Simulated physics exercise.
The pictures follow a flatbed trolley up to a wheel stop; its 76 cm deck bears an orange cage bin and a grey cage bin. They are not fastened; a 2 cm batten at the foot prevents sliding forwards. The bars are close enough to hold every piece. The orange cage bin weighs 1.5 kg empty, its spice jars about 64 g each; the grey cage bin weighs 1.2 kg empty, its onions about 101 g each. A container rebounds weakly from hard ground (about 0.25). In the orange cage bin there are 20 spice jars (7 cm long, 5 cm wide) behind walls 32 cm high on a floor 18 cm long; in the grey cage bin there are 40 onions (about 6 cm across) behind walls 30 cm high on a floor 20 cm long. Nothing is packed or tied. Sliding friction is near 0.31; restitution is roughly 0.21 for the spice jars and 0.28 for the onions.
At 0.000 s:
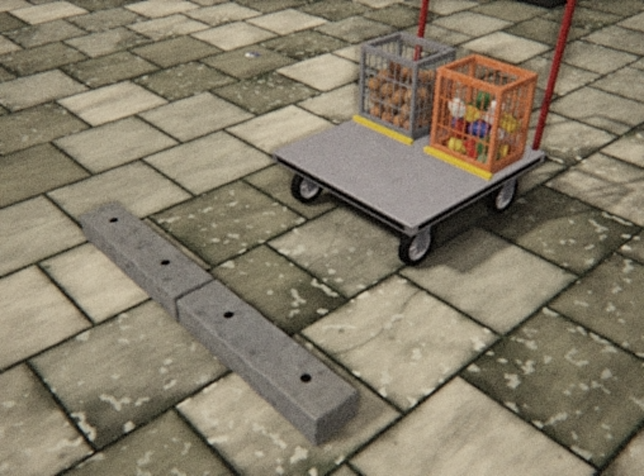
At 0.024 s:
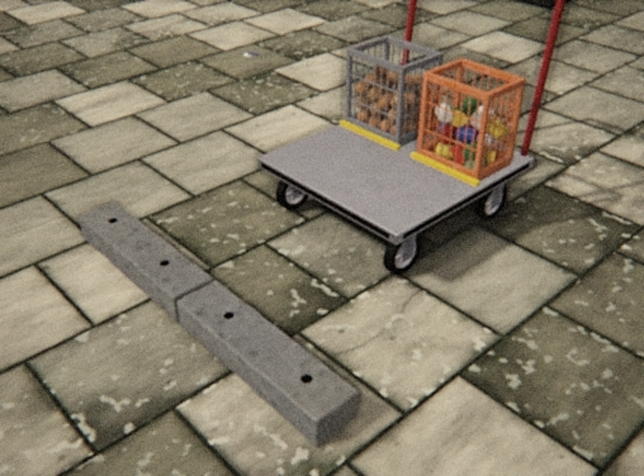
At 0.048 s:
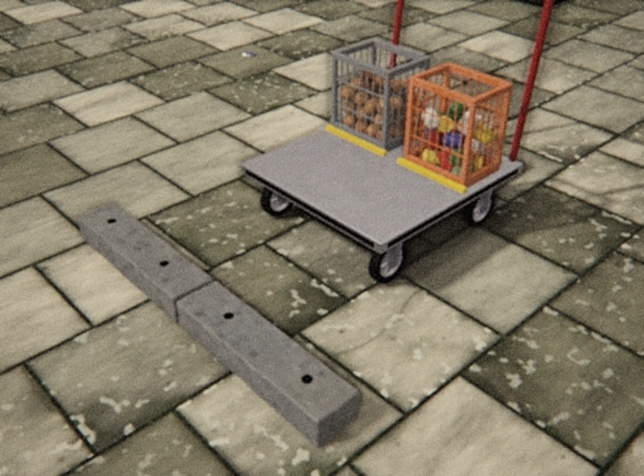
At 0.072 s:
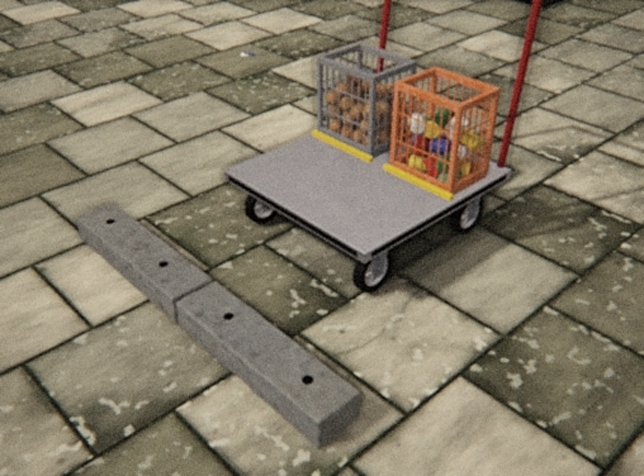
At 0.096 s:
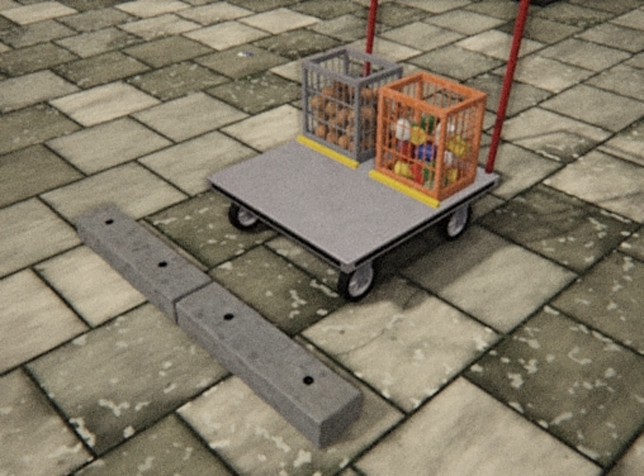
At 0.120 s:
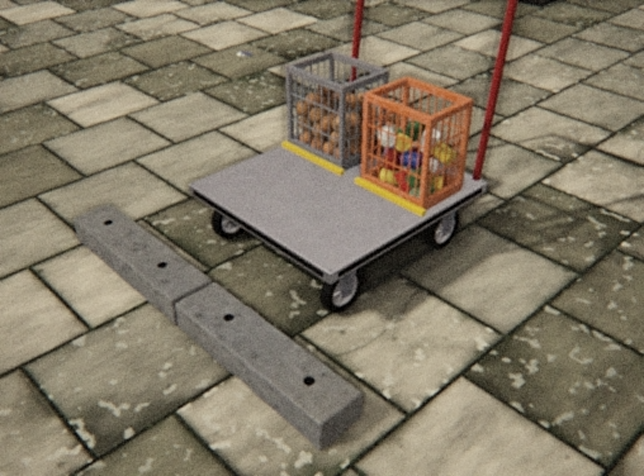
On grey stone paving, a flatbed trolley carrying two cage bins rolls left toward a low block.
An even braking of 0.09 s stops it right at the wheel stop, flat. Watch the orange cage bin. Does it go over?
At this speed the orange cage bin falls over.
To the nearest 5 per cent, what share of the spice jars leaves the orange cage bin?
About 50 per cent.
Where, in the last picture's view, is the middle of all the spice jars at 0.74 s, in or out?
Near (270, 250).
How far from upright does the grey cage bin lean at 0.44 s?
It leans some 95°.
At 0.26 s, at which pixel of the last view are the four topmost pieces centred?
Around (294, 117).
After 0.14 s, it starts to lose speed.
After 0.26 s, the orange cage bin leans 30° with 0 of 20 out and the grey cage bin leans 31° with 0 of 40 out.
After 0.44 s, the orange cage bin is down with 0 of 20 out and the grey cage bin is down with 3 of 40 out.
After 0.74 s, the orange cage bin is down with 9 of 20 out and the grey cage bin is down with 24 of 40 out.
Outcome (at 1.41 s), the orange cage bin is down with 10 of 20 out and the grey cage bin is down with 34 of 40 out. Greatest lean of the orange cage bin, 95°.
